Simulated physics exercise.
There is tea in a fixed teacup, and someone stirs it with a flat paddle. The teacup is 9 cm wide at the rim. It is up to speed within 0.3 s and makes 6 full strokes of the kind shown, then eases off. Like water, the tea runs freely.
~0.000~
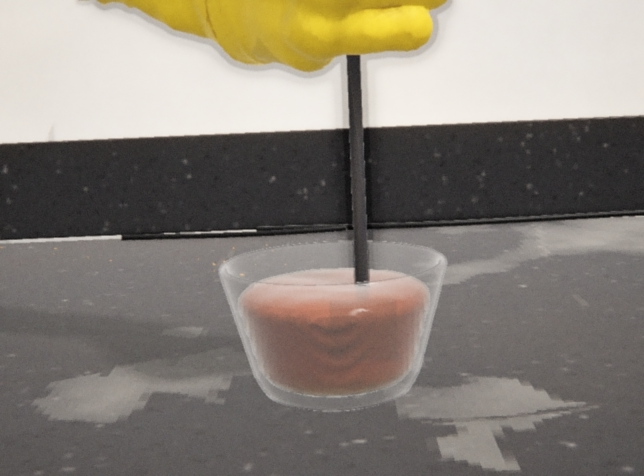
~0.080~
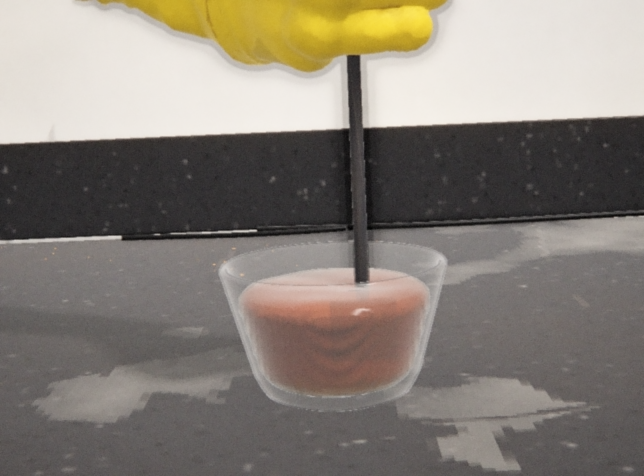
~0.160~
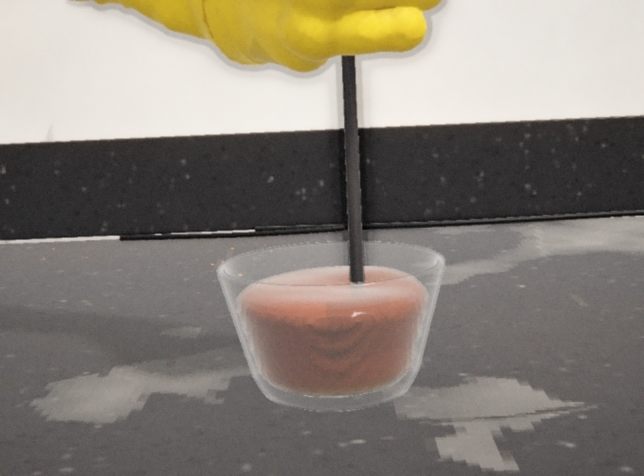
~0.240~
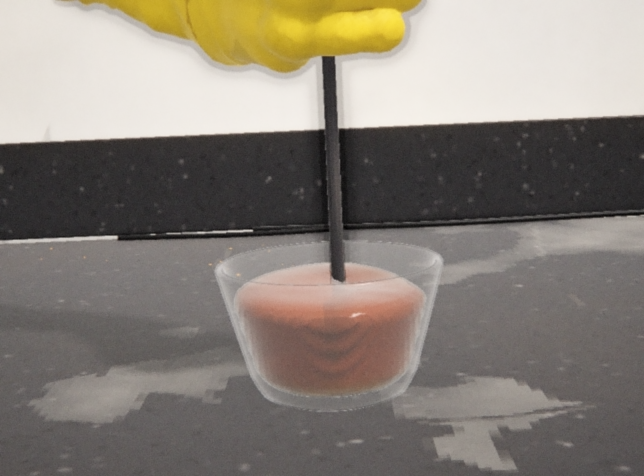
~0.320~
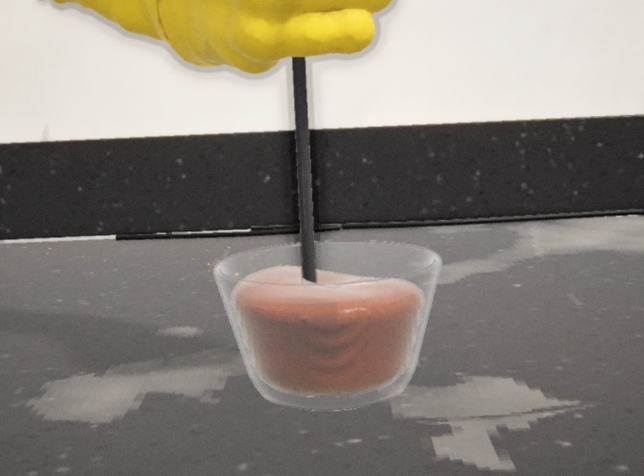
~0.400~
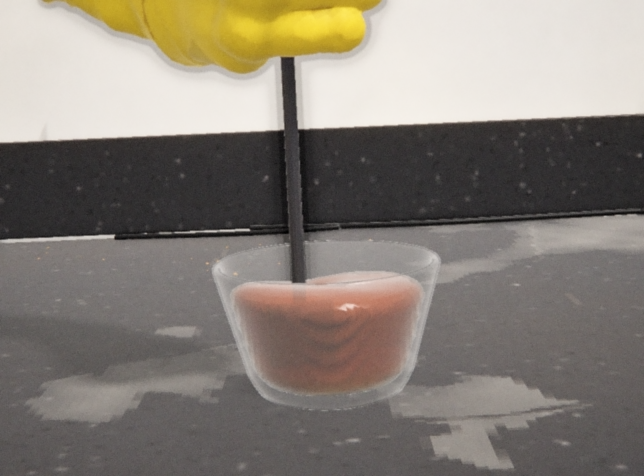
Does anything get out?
Nothing lost.
After 1.09 s 0 ml is over the rim.
After 1.78 s 0 ml is over the rim.
After 2.47 s 0 ml is over the rim.
After 3.16 s 0 ml is over the rim.
In the end 0 ml is over the rim.
